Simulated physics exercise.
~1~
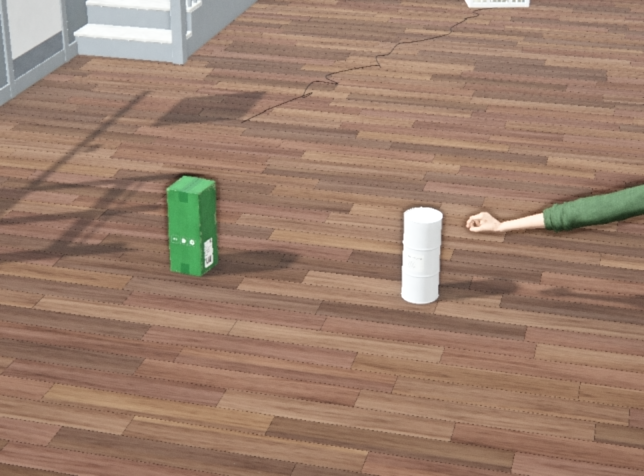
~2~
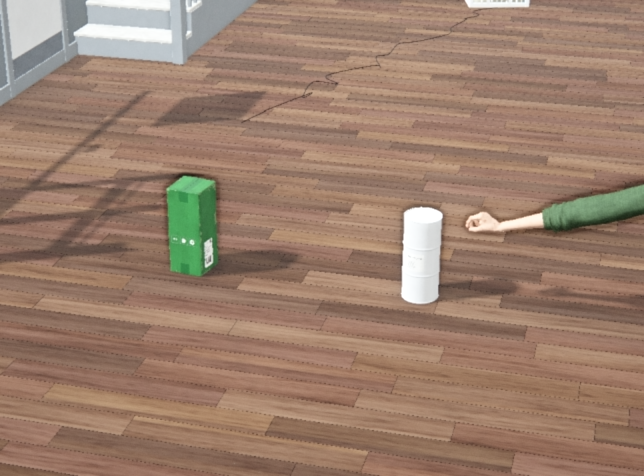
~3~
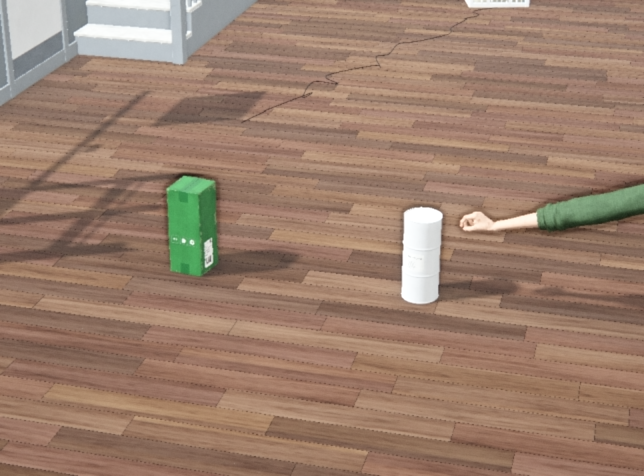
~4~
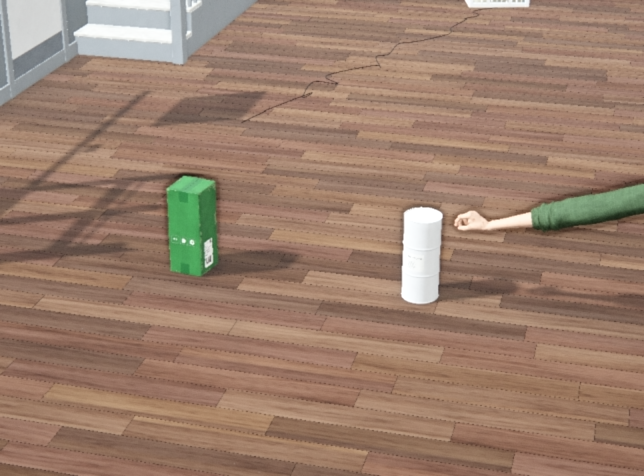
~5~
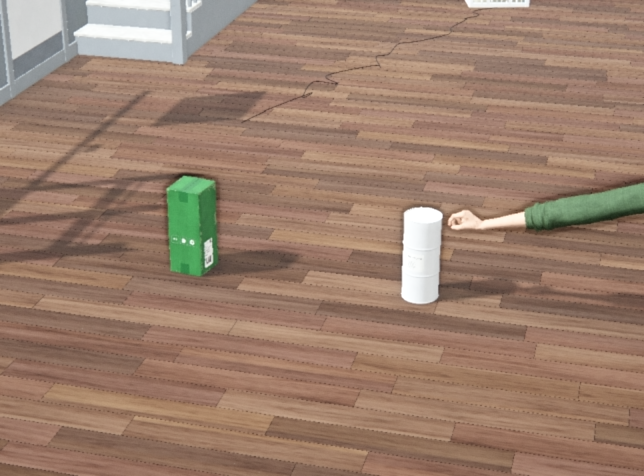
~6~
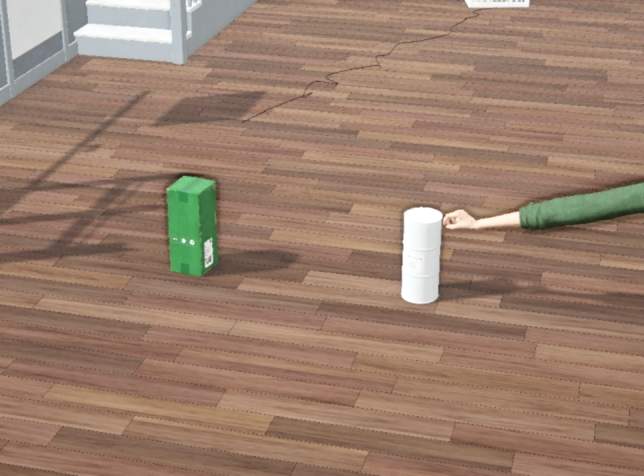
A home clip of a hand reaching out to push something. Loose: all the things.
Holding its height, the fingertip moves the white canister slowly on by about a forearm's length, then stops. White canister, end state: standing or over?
Overturned.
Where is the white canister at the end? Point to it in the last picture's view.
Near (348, 270).
Then, 0.70 s later than the last frame, white canister tilted by 26° near (401, 250).
Then, 1.10 s later than the last frame, white canister tilted by 69° near (369, 259).
When it is over, lying over on the floor, white canister. End places, in pixels of the last picture, white canister near (348, 270).
